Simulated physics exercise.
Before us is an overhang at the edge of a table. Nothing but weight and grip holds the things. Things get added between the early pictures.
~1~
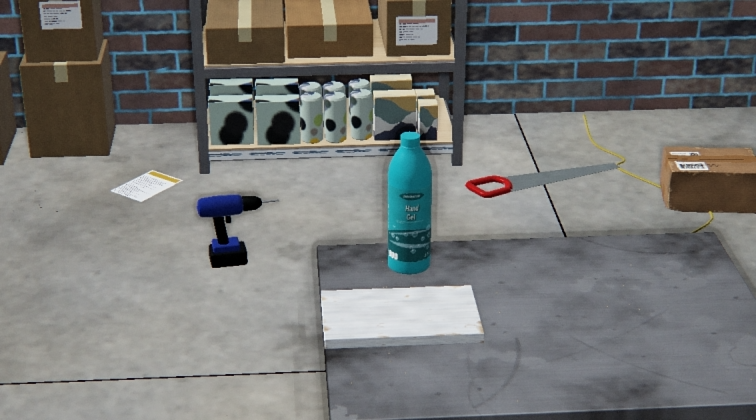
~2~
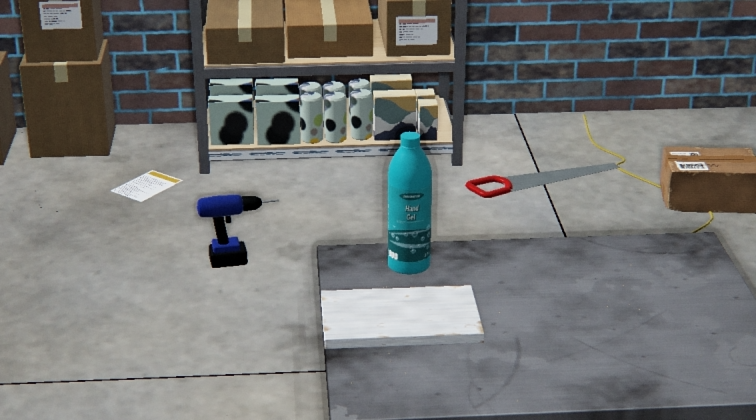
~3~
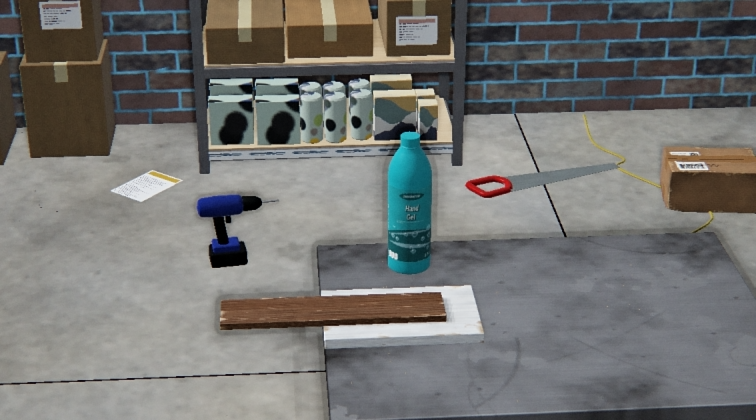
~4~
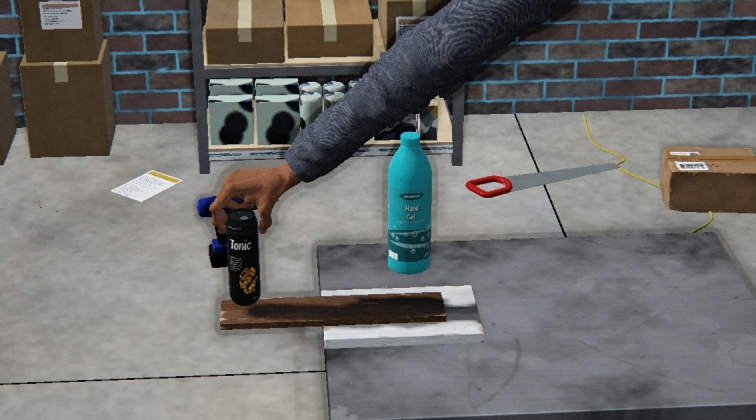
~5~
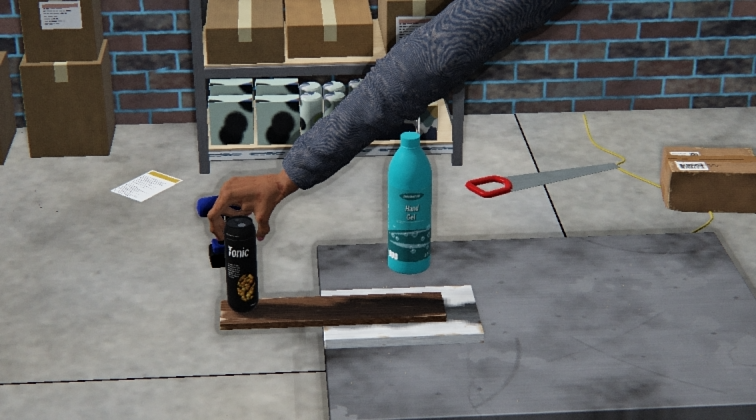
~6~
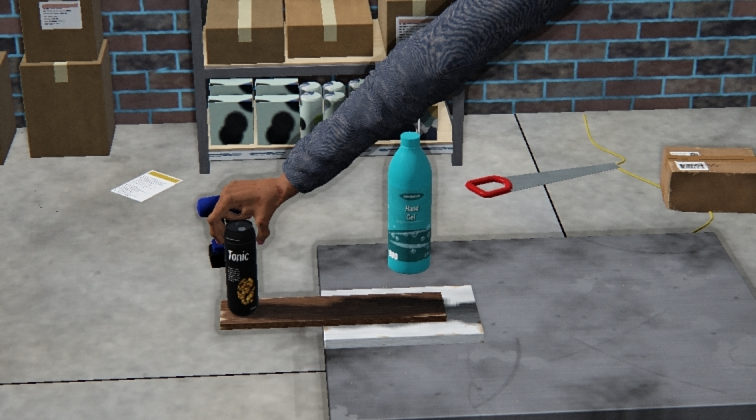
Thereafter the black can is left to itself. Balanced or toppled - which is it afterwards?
Leaves the table.
Then, 0.50 s past the last view, black can now down on the floor or falling; brown board rocked 58° from its first pose.
Then, 0.60 s past the last view, brown board now down on the floor or falling.
Then, 0.80 s past the last view, things are still on the move.
Then, 1.00 s past the last view, as before.
Finally, down on the floor or falling, brown board and black can; the other 2 still in place. The board goes over.
